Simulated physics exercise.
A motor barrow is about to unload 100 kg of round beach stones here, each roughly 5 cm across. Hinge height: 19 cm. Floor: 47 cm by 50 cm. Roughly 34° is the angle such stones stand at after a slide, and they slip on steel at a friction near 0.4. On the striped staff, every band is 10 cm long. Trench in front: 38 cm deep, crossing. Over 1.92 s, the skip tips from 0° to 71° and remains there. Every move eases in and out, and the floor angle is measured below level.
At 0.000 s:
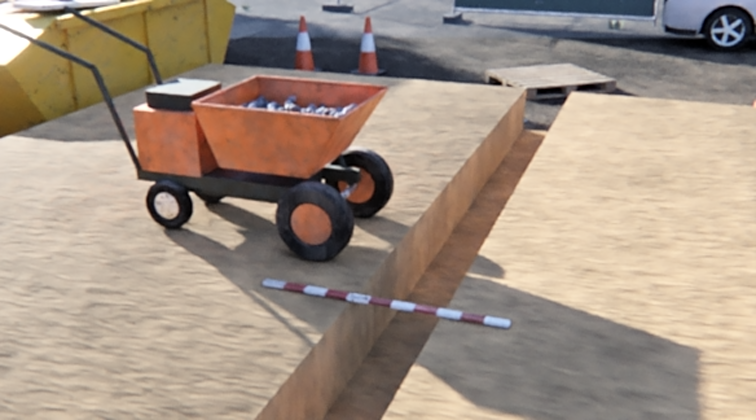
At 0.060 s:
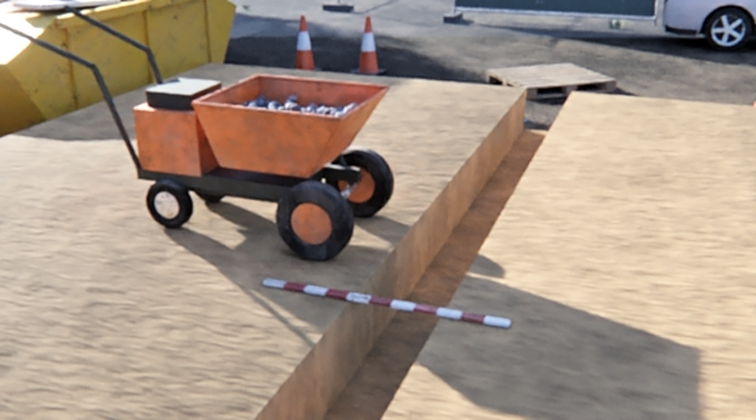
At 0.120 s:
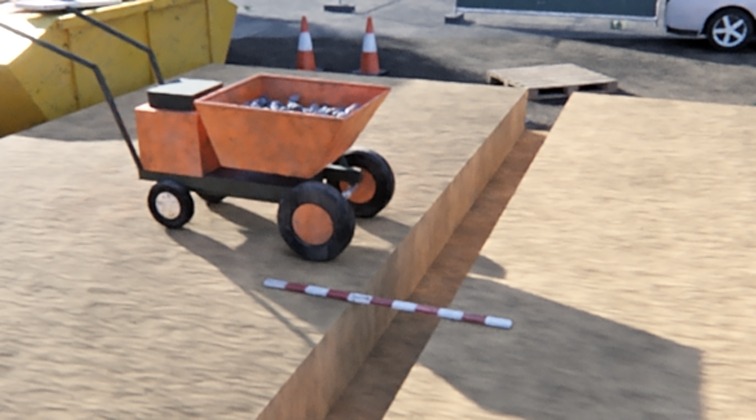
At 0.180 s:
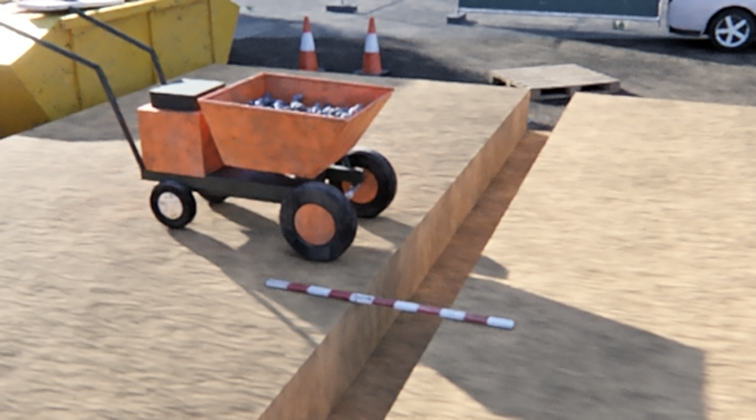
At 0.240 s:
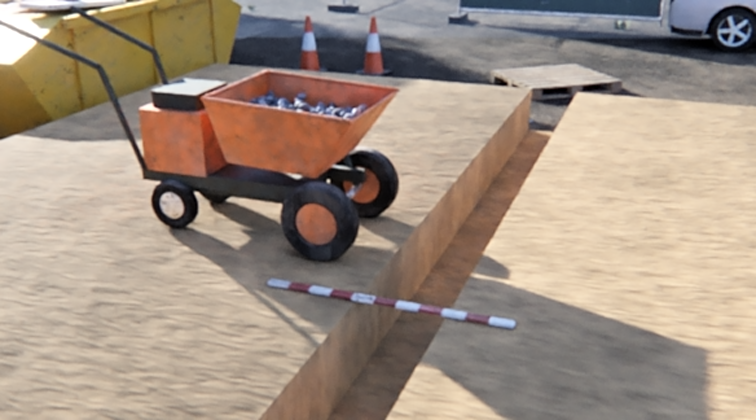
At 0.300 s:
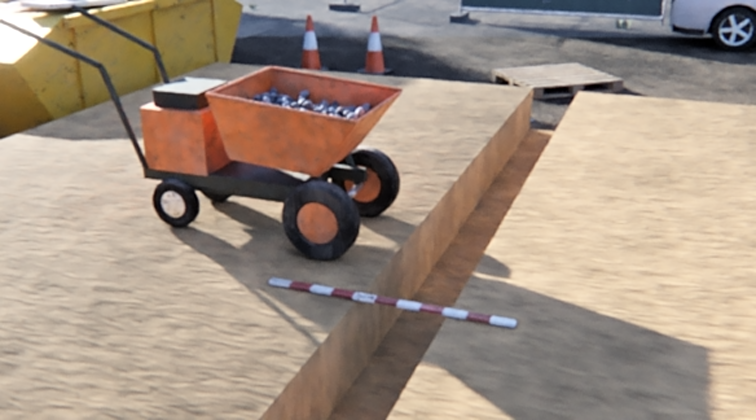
An orange skip on a small motor barrow, heaped with grey stones, tilts very slightly forward to the right, slowly at first and then a little more, while the stones barely shift inside it. The barrow stands at left on tan ground beside a narrow trench, bridged by a red-and-white striped staff. Seen from slightly above in an almost still view, a yellow container, two traffic cones, a pallet and a white vehicle sit behind.
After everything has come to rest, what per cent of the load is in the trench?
I would say 68 percent.
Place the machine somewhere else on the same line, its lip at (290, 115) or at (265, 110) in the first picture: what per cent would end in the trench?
About 100 per cent from the first spot, about 90 from the second.
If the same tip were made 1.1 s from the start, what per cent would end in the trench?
I'd put it at roughly 55 per cent.
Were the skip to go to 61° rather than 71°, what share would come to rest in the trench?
I'd guess some 50 in a hundred.
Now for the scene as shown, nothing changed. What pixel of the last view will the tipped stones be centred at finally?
The resting stones are centred at roughly (465, 307).
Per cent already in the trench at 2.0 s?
Some 25 per cent.
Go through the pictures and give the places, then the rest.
The first picture shows lip at (340, 119), floor tilted 0°, highest stones at (285, 110).
In the second picture, the skip is at 0°, its lip at (341, 119); the top of the load is at (280, 108); the stones move at 0.1 m/s on average.
The third picture shows lip at (343, 120), floor tilted 1°, highest stones at (276, 109); the stones move at 0.1 m/s on average.
In the fourth picture, the skip is at 2°, its lip at (347, 121); the top of the load is at (272, 106); the stones move at 0.1 m/s on average.
The fifth picture shows lip at (351, 122), floor tilted 3°, highest stones at (275, 105); the stones move at 0.2 m/s on average.
In the sixth picture, the skip is at 5°, its lip at (355, 122); the top of the load is at (268, 100); the stones move at 0.2 m/s on average.
After 1.4 s the floor is at 60°; 100 % in the skip; the foremost stones are at (438, 187).
After 2.0 s the floor is at 71°; 56 % in the skip, 24 % in the trench, 21 % past the trench; the foremost stones are at (558, 257).
After 2.4 s the floor is at 71°; 30 % in the skip, 37 % in the trench, 33 % past the trench; the foremost stones are at (608, 266).
After 4.3 s the floor is at 71°; 0 % in the skip, 68 % in the trench, 32 % past the trench; the foremost stones are at (622, 266).
